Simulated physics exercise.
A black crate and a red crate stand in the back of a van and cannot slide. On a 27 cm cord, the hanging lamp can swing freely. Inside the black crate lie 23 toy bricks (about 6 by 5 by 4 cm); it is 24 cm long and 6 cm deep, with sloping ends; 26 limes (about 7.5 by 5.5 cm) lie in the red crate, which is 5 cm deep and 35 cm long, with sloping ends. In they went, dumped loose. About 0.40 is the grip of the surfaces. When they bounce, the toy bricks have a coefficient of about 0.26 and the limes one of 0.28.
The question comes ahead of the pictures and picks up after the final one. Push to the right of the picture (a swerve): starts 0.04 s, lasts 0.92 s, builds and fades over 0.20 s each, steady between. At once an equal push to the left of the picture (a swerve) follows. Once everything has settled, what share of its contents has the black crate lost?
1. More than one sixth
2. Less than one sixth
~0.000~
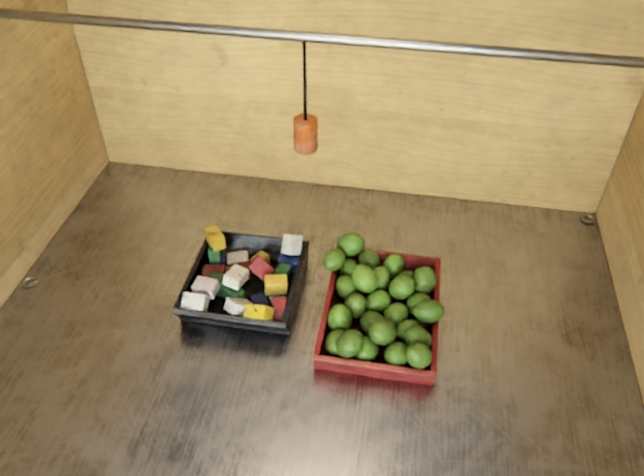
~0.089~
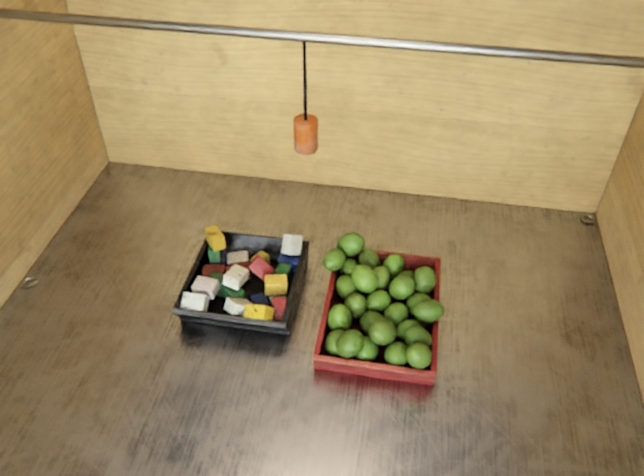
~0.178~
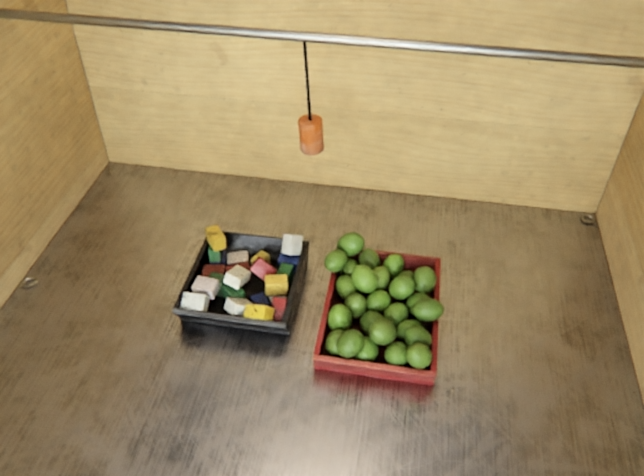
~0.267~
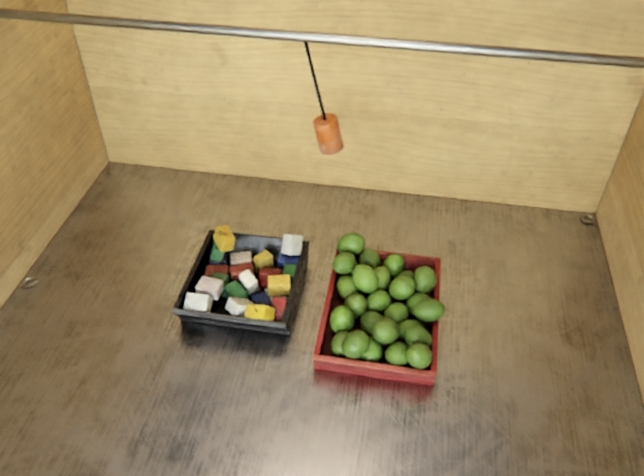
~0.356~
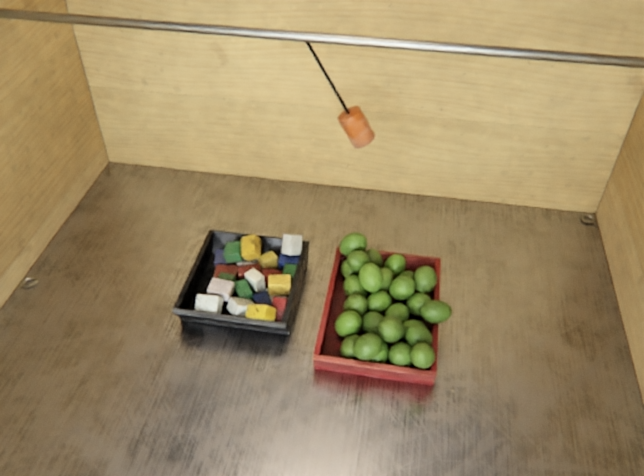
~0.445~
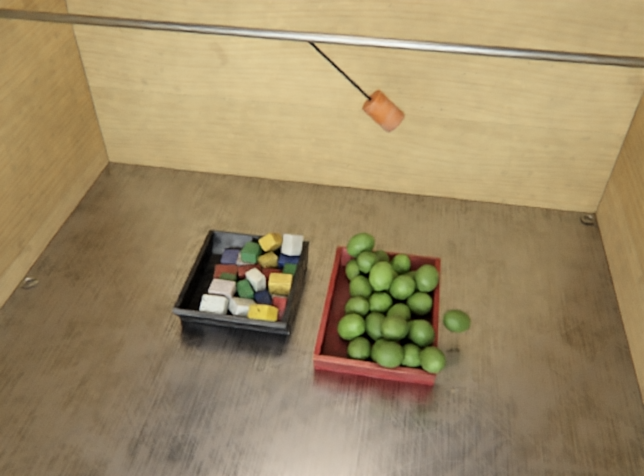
Less than one sixth.
After 0.77 s, black crate 23 in, 0 out and red crate 20 in, 6 out.
After 1.18 s, black crate 23 in, 0 out and red crate 19 in, 7 out.
After 1.75 s, black crate 23 in, 0 out and red crate 17 in, 9 out.
Final count (at 2.48 s), black crate 23 in, 0 out and red crate 17 in, 9 out. Asked share, 0 of 23, 0 per cent.
